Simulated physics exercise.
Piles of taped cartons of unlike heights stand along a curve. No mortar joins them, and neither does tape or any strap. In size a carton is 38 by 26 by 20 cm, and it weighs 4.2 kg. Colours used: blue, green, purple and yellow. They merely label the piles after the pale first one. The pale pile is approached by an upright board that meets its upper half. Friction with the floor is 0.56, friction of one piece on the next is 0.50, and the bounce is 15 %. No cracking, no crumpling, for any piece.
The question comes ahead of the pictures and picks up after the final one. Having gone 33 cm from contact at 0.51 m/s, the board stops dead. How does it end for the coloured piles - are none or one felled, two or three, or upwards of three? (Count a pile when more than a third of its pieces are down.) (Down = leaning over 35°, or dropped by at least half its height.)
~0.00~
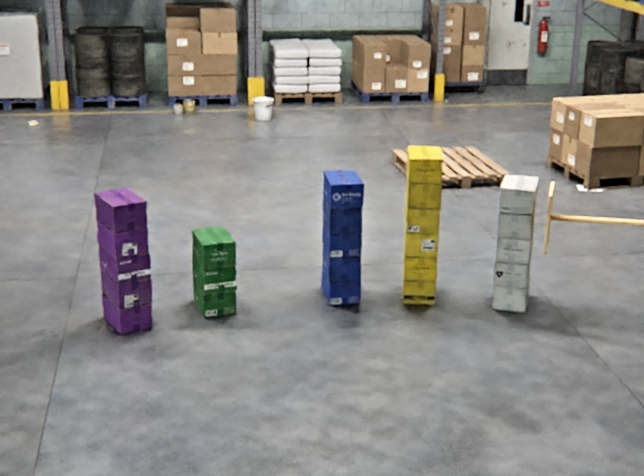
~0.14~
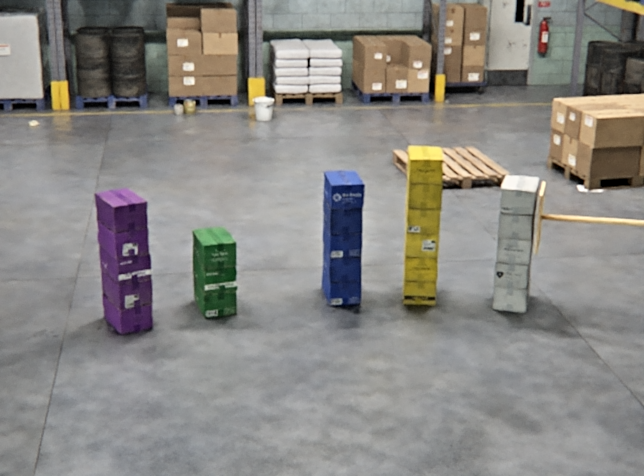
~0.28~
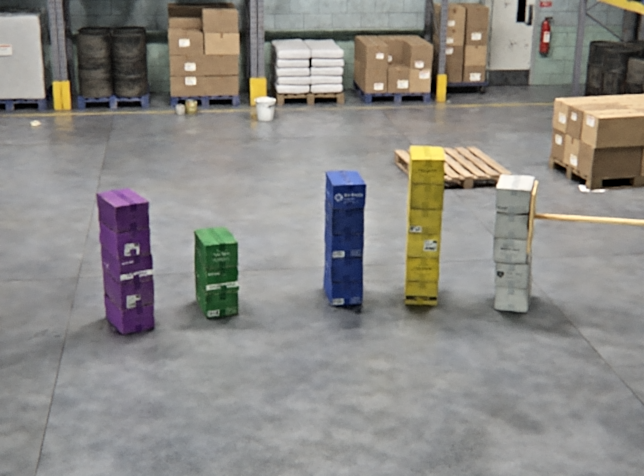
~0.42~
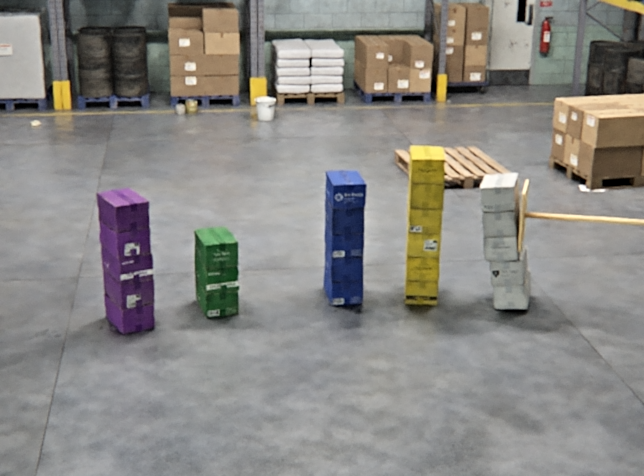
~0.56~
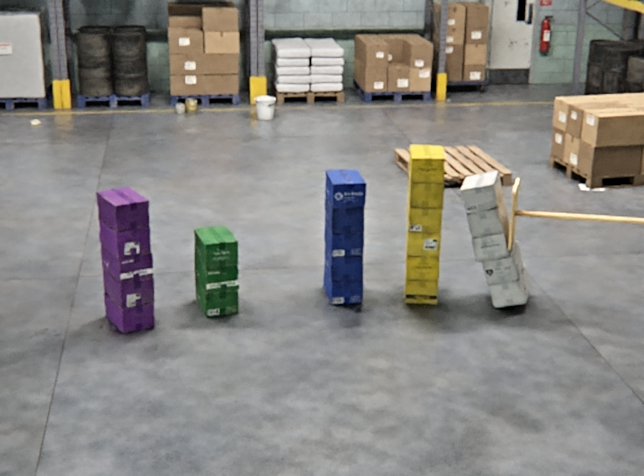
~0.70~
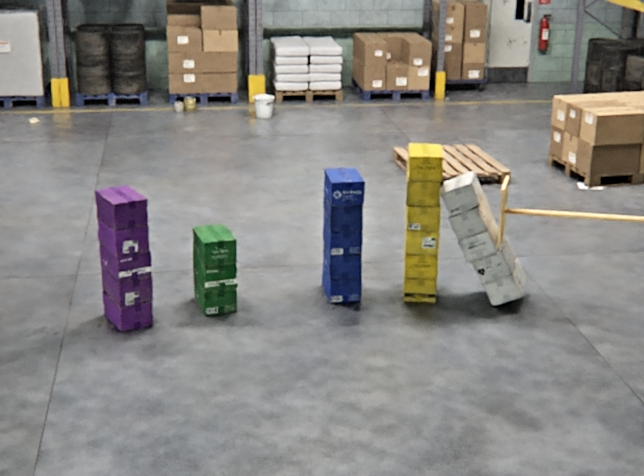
I expect two, or else three, piles to be wrecked.
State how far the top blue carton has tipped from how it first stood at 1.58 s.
Tilt from start: Approx. 0 degrees.
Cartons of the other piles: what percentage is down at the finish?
Around 65 per cent, I'd say.
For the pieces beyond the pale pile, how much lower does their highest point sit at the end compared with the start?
20 cm.
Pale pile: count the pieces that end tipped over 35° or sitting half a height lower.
Count: 5.
After 1.58 s, 5 of the pale pile down; none of the 19 other cartons down, 8 disturbed; top yellow carton leaning 24°; top blue carton shifted 8 cm.
After 2.30 s, 5 of the pale pile down; 11 of the 19 other cartons down; top yellow carton leaning 54°, 57 cm lower; top blue carton leaning 31°, 27 cm lower.
At rest (4.1 s), 5 of the pale pile down; 12 of the 19 other cartons down; top blue carton upside down; top yellow carton on its side. Wrecked, blue and yellow. As the last picture would show them, middles, top blue carton near (160, 263), top yellow carton near (224, 256).
